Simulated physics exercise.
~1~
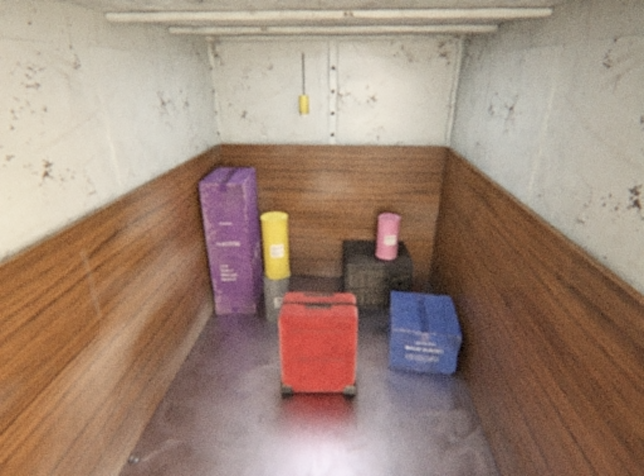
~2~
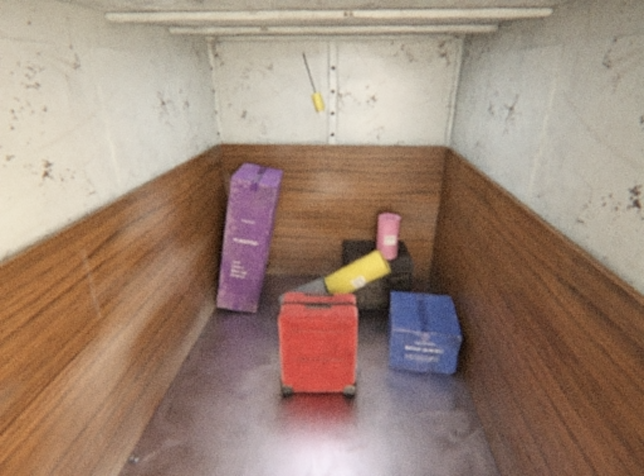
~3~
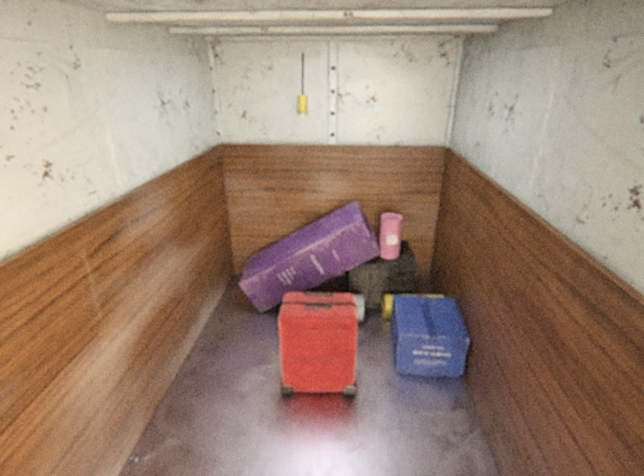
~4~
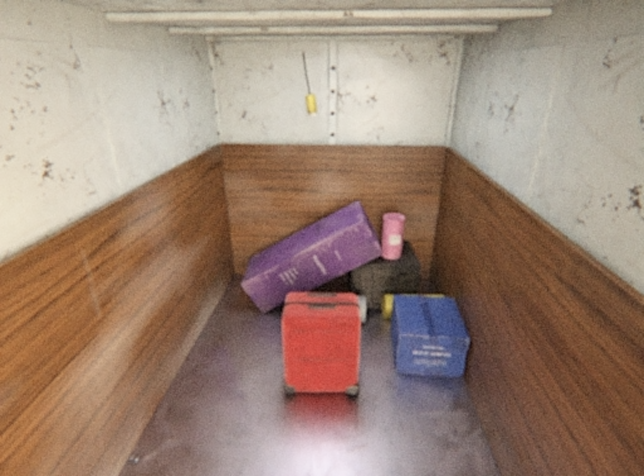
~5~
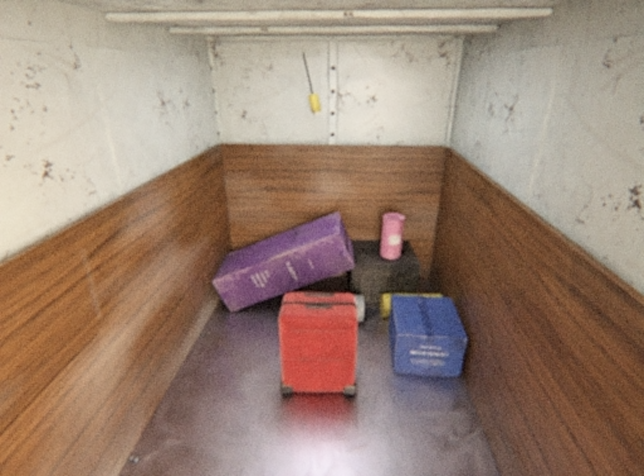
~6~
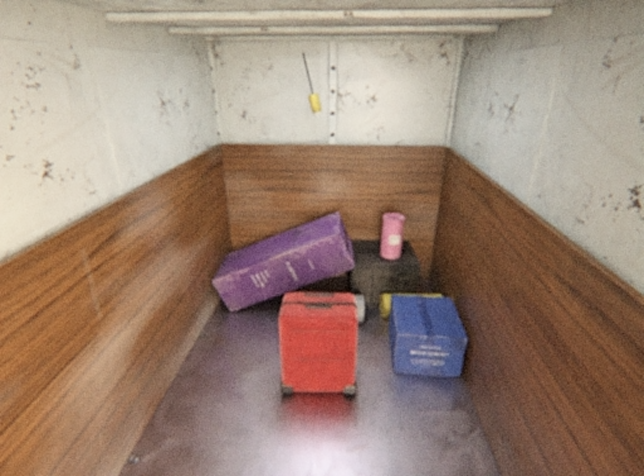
The footage shows a van's load bay where a yellow canister, a grey canister and a tall purple box topple to the right behind a red case, the box then sliding slightly left and ending tilted on its side, while the red case stays in place.
